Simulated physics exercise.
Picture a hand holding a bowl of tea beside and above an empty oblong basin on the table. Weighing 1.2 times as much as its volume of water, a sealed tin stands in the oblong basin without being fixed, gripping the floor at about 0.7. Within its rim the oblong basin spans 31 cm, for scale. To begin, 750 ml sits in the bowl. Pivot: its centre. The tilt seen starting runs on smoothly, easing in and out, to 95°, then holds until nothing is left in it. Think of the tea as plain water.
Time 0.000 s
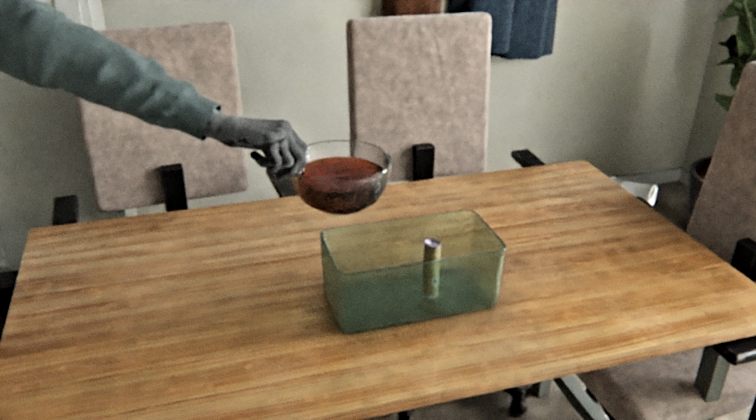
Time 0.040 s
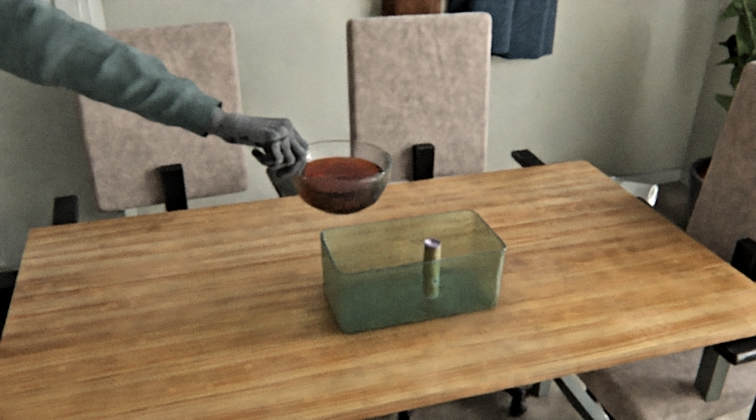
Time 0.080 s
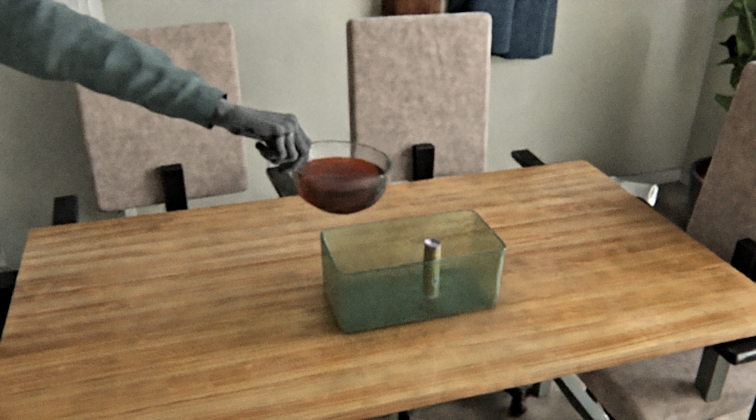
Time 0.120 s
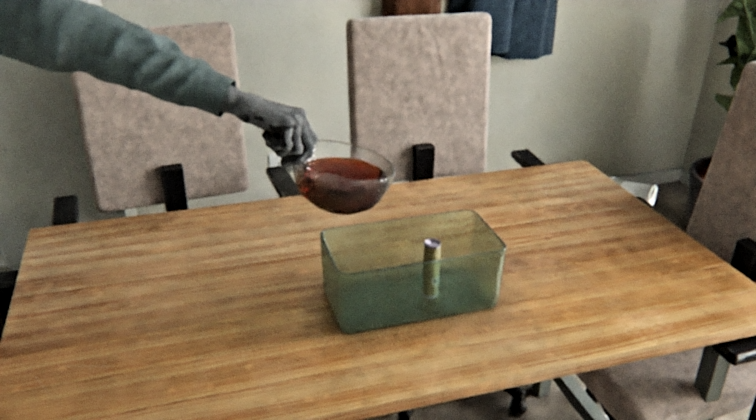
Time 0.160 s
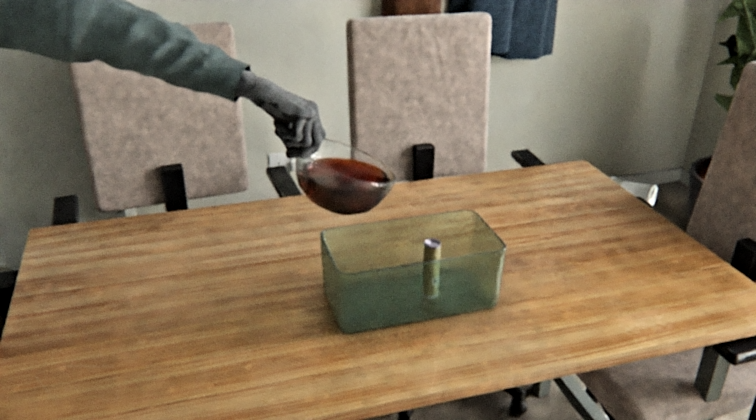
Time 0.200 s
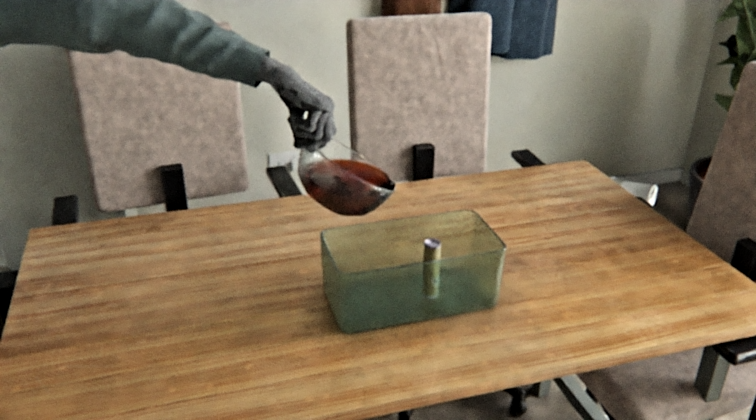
A hand held a glass bowl of reddish-brown tea above a greenish see-through basin with a small tin standing in it, then steadily tilted the bowl to the right until the tea reached its rim.
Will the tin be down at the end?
Looks like it will overturn.
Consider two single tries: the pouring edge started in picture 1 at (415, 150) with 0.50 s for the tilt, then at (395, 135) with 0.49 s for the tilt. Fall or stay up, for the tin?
Trial 1 - tin stays standing; trial 2 - tin tips.
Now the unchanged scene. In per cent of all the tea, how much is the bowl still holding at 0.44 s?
I'd estimate some 20 % remains.
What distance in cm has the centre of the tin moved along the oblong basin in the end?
Net tin displacement: Roughly 6.5 cm.
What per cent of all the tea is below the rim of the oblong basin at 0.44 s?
Around 34 percent.
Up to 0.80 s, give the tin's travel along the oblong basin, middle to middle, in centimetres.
Its middle sits about 1 cm from the start.
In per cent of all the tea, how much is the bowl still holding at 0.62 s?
Remaining share: Approx. 3 %.
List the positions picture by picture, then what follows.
In the first picture, it leans 0°; its right rim is at (389, 156); the tea meets the walls at (293, 179) and (384, 168); the oblong basin's rim runs from (329, 253) to (490, 229); the tin's top is at (432, 245).
In the second picture, it leans 1°; its right rim is at (389, 157); the tea meets the walls at (294, 178) and (384, 168).
In the third picture, it leans 6°; its right rim is at (390, 160); the tea meets the walls at (294, 176) and (385, 170).
In the fourth picture, it leans 13°; its right rim is at (392, 166); the tea meets the walls at (296, 174) and (386, 171).
In the fifth picture, it leans 22°; its right rim is at (392, 174); the tea meets the walls at (298, 174) and (388, 173).
In the sixth picture, it leans 33°; its right rim is at (391, 183); the tea meets the walls at (300, 174) and (386, 176); 1 per cent is over the edge.
After 0.44 s the tilt is 92° and 20 per cent is still to pour; the tin stands where it began.
After 0.62 s the tilt is 95° and 3 per cent is still to pour; the tin leans 11°.
After 0.80 s the tilt is 95° and 0 per cent is still to pour; the tin leans 4°.
After 1.00 s the tilt is 95° and 0 per cent is still to pour; the tin leans 48°.
In the end the tin lies on its side.
